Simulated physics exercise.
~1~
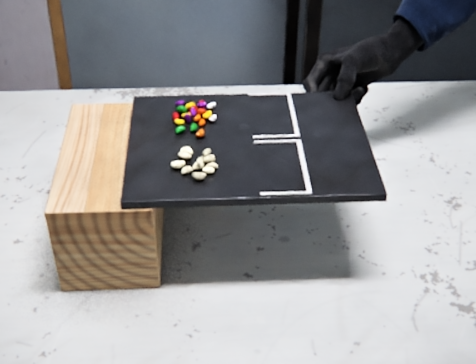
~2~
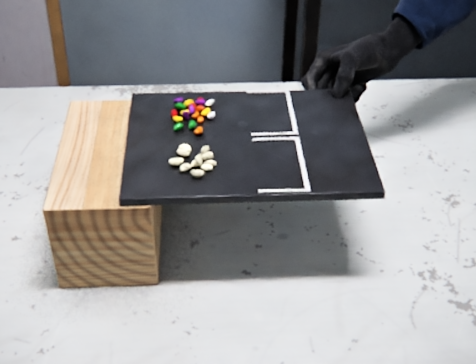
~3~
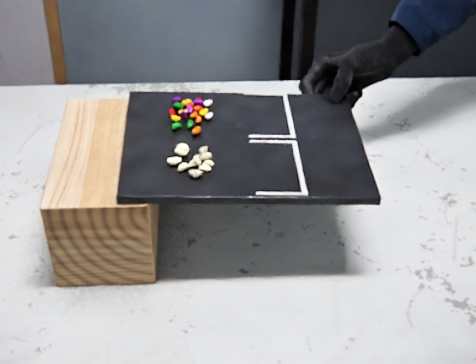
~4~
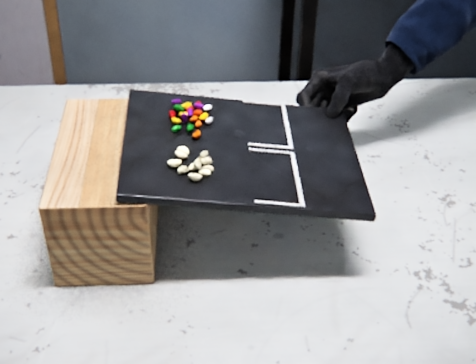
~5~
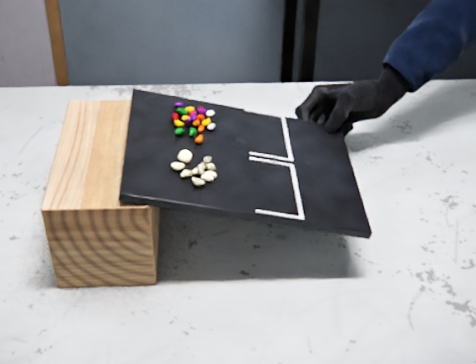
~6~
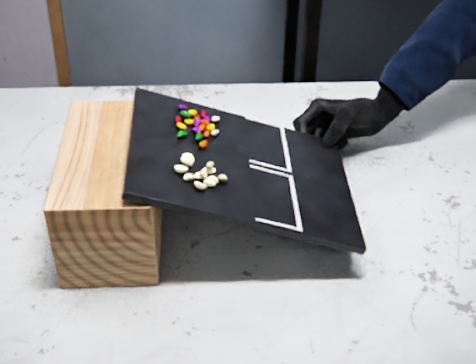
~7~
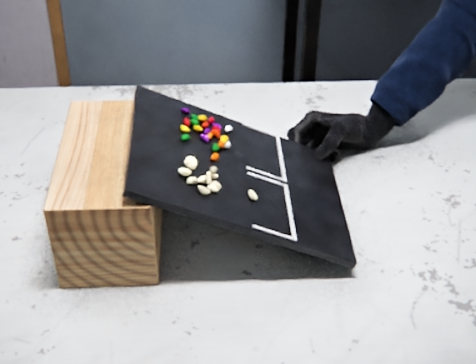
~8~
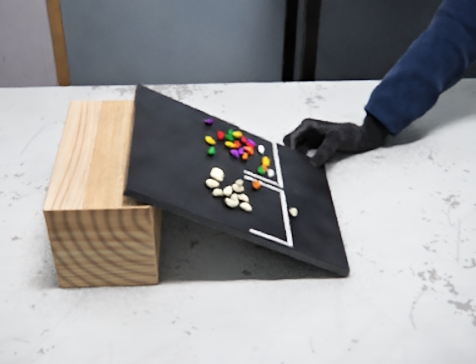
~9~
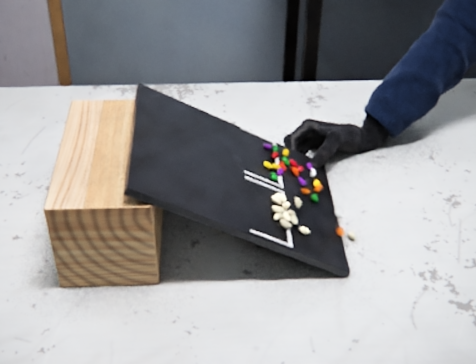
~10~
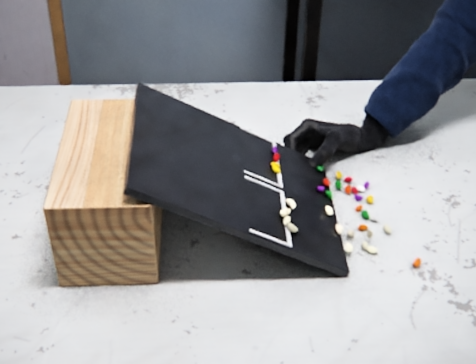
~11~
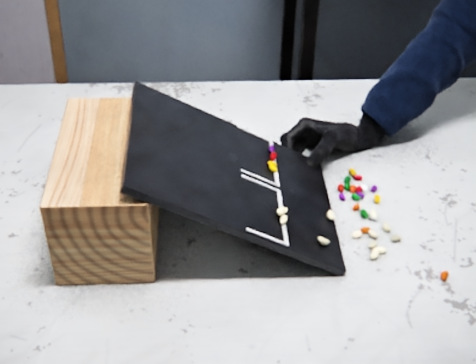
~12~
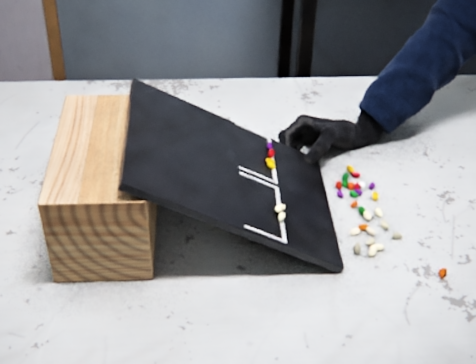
A gloved hand lowers a black board, and most candies slide past white barriers.
